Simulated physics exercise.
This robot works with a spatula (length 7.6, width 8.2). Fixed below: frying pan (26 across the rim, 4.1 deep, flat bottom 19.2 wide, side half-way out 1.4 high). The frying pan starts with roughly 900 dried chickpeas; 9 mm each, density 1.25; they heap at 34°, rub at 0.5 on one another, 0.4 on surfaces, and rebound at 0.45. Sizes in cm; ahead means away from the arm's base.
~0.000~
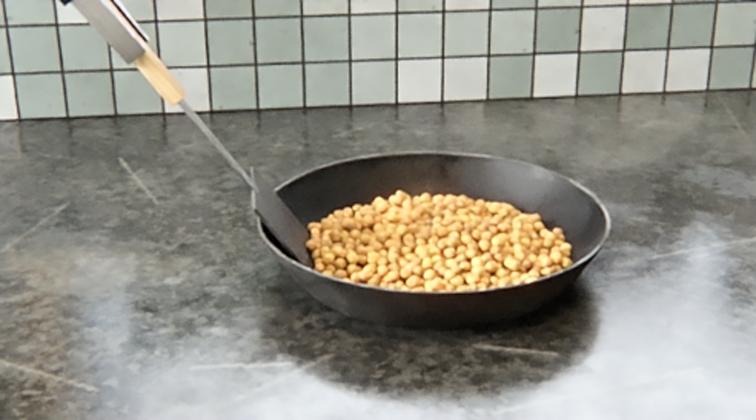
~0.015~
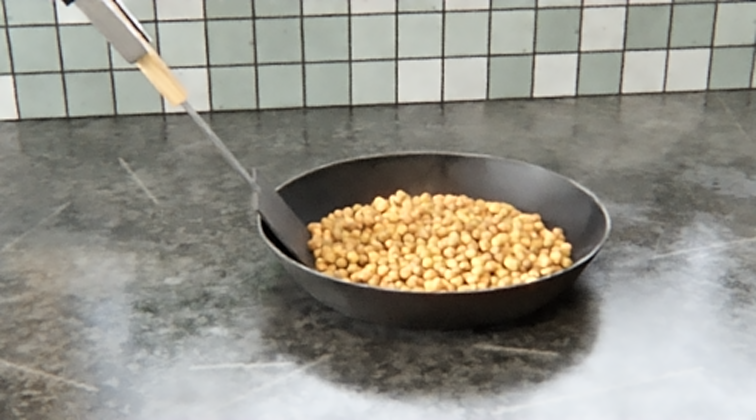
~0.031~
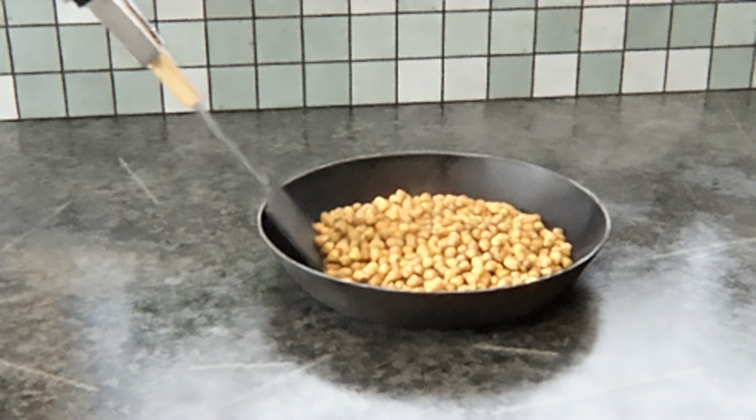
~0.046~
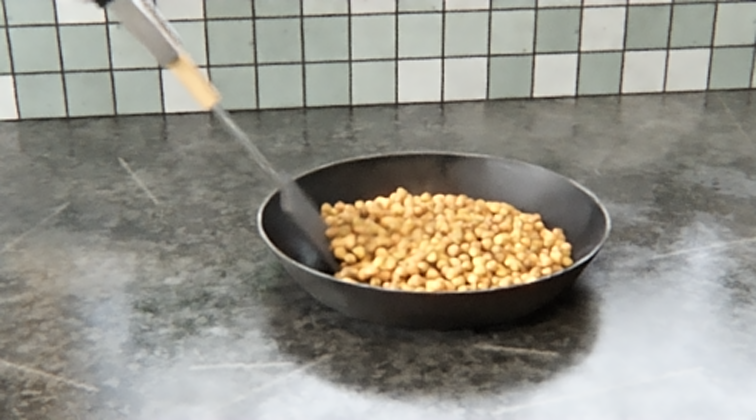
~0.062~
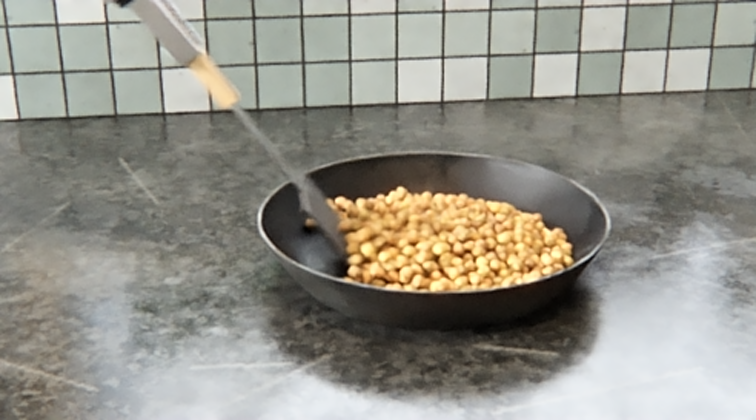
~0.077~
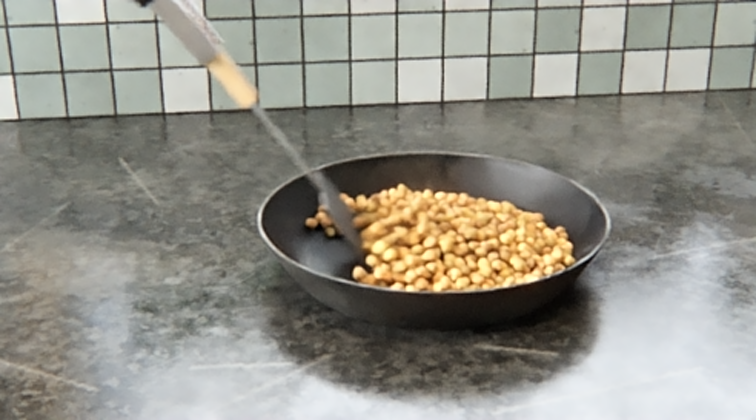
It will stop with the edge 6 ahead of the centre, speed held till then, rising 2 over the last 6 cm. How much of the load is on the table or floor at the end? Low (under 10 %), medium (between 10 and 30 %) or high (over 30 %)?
On the table or floor the share is low, under 10 %.
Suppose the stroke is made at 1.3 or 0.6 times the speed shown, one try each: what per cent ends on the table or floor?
About 10 and 0 per cent.
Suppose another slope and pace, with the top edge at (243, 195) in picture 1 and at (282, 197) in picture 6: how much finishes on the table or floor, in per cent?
Some 0 per cent.
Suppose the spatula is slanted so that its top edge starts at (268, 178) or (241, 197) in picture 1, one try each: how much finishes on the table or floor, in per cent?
About 5 and 5 per cent.
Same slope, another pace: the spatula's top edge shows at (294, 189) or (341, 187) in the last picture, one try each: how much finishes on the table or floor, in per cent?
About 0 and 15 per cent.
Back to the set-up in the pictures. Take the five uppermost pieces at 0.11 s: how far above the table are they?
Roughly 5 cm.
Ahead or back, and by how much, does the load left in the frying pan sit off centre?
Some 4.0 cm ahead.
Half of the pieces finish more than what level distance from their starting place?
Some 3 cm.
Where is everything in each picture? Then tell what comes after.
In the first picture, the spatula top edge at (253, 187), sloping 55°; upper third of the load around (430, 241), from x 310 to 565, top at y 195; 900 in the frying pan.
In the second picture, the spatula top edge at (255, 187), sloping 55°; upper third of the load around (430, 241), from x 315 to 565, top at y 195.
In the third picture, the spatula top edge at (266, 189), sloping 55°; upper third of the load around (423, 241), from x 315 to 565, top at y 195.
In the fourth picture, the spatula top edge at (284, 190), sloping 55°; upper third of the load around (418, 239), from x 310 to 565, top at y 195.
In the fifth picture, the spatula top edge at (303, 189), sloping 55°; upper third of the load around (423, 234), from x 310 to 570, top at y 190.
In the sixth picture, the spatula top edge at (321, 188), sloping 55°; upper third of the load around (424, 231), from x 310 to 570, top at y 190; 900 in the frying pan.
After 0.11 s, sloping 55°, highest piece 6 above the table; 900 in the frying pan.
After 0.15 s, sloping 55°, highest piece 6 above the table; 900 in the frying pan.
After 0.37 s, sloping 55°, highest piece 6 above the table; 858 in the frying pan, 37 on the table or floor, 5 on the blade or in flight.
After 1.42 s, sloping 55°, highest piece 5 above the table; 856 in the frying pan, 44 on the table or floor.
In the end, 856 in the frying pan, 44 on the table or floor. That is 5 % on the table or floor.
